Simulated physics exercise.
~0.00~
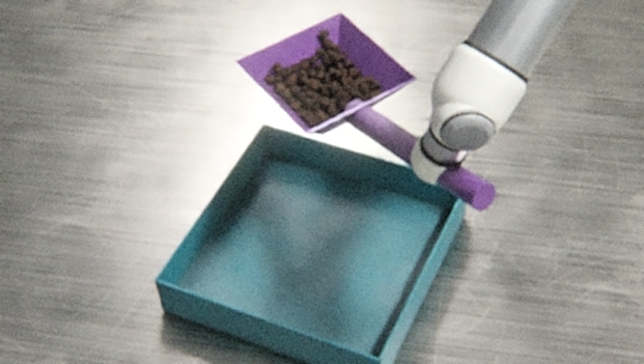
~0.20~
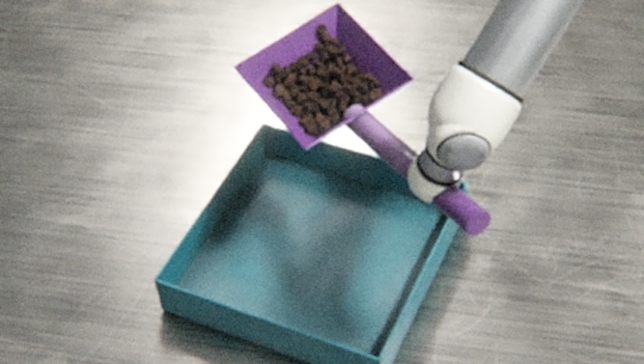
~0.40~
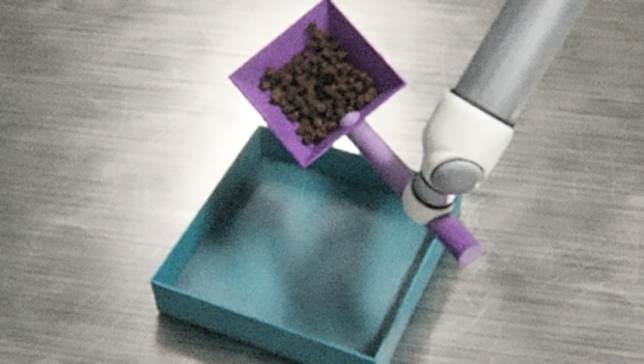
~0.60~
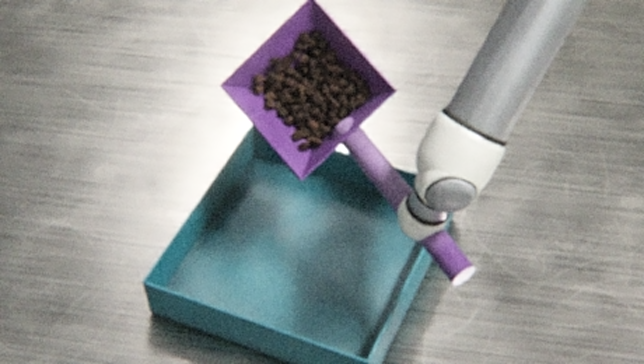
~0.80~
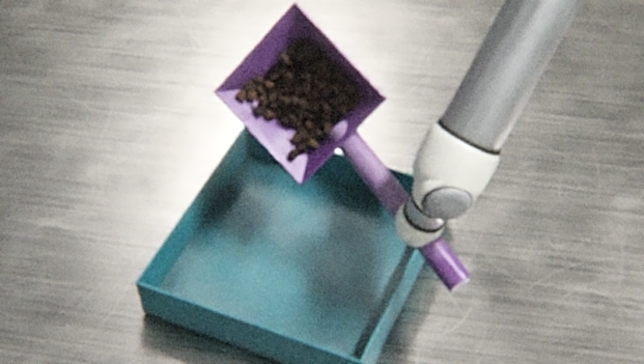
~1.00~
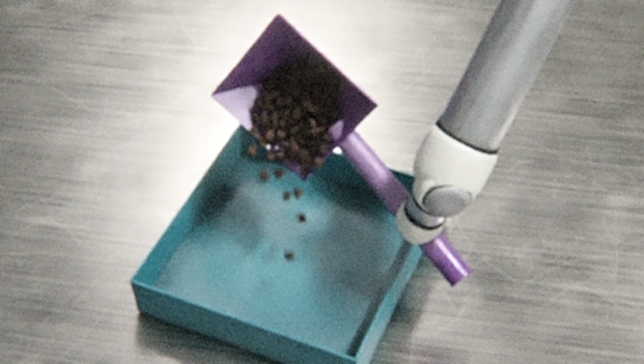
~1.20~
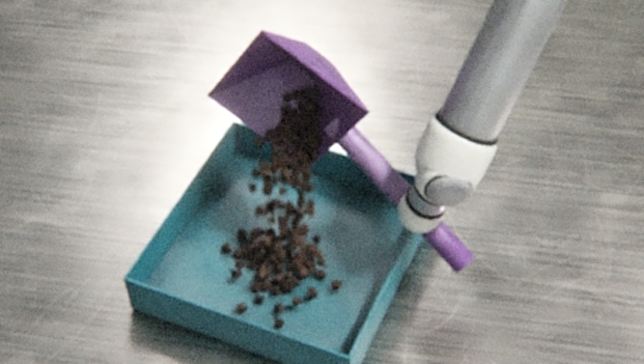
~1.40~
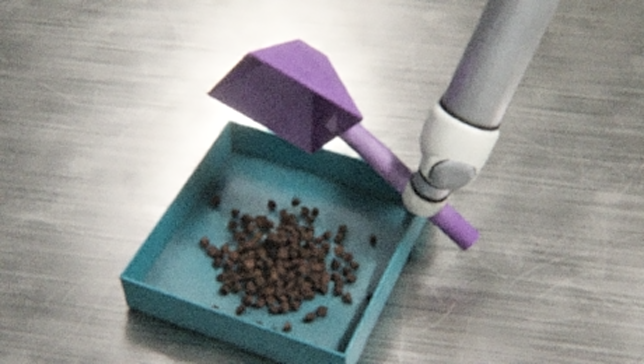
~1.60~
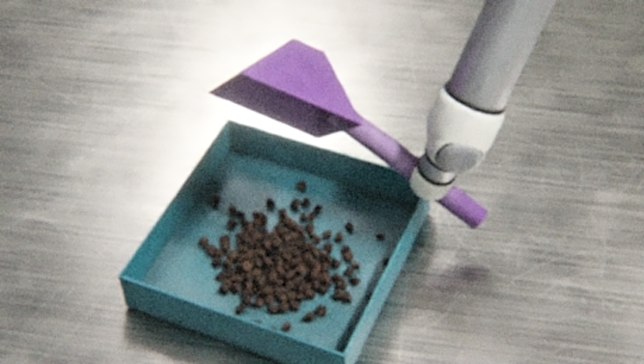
A purple scoop held by a robot arm tips dark crumbs into a teal tray.
